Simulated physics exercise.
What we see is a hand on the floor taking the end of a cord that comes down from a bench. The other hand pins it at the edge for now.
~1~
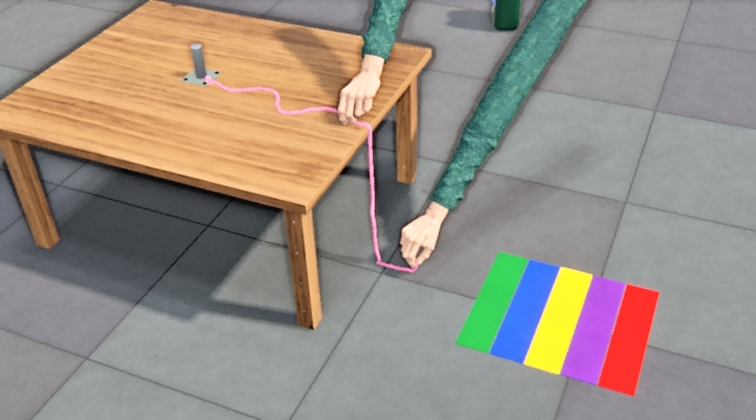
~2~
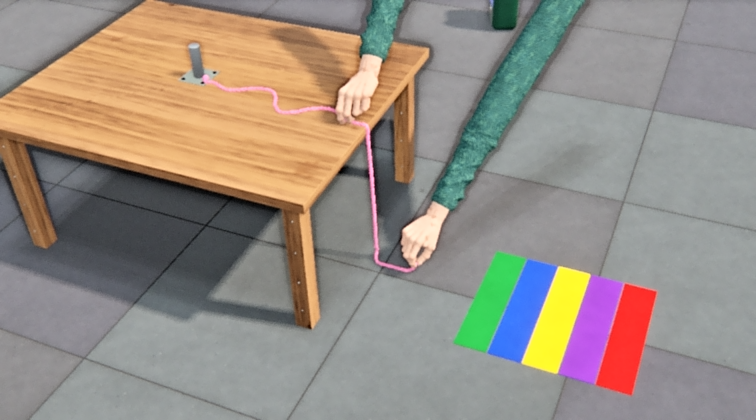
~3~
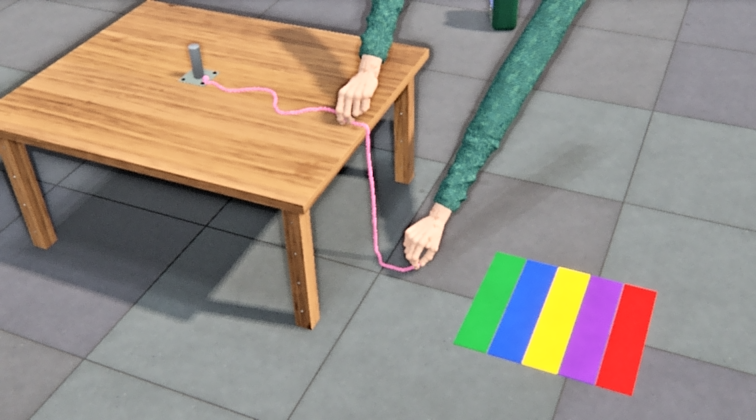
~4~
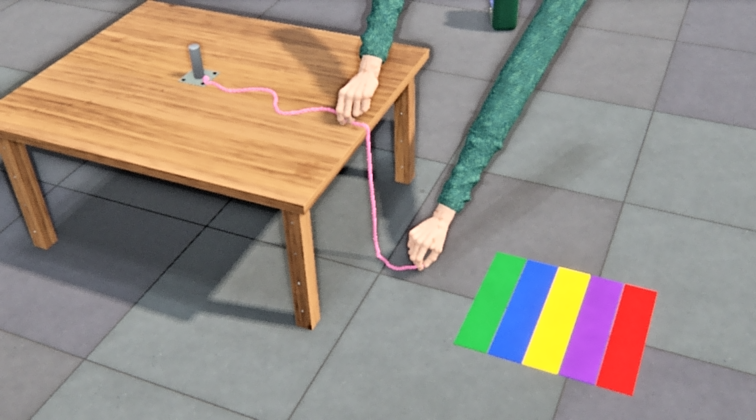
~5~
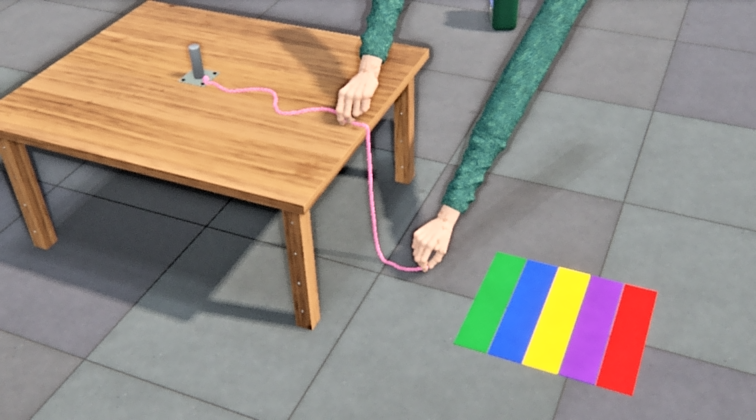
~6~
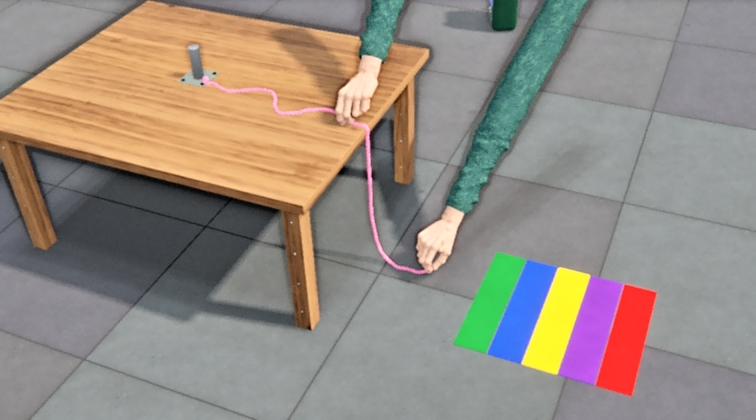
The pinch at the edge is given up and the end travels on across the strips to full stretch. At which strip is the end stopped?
The end stops over the yellow strip.
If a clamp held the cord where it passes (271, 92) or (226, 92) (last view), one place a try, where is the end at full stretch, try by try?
Try by try, around (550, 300) and (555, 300).
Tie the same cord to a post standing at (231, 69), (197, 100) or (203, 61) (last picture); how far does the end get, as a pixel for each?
The places are (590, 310), (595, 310) and (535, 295).
Soon after, end near (492, 284); over green.
Then, end near (536, 296); over blue.
At full stretch, end near (564, 303); over yellow. It gets as far as the yellow strip.
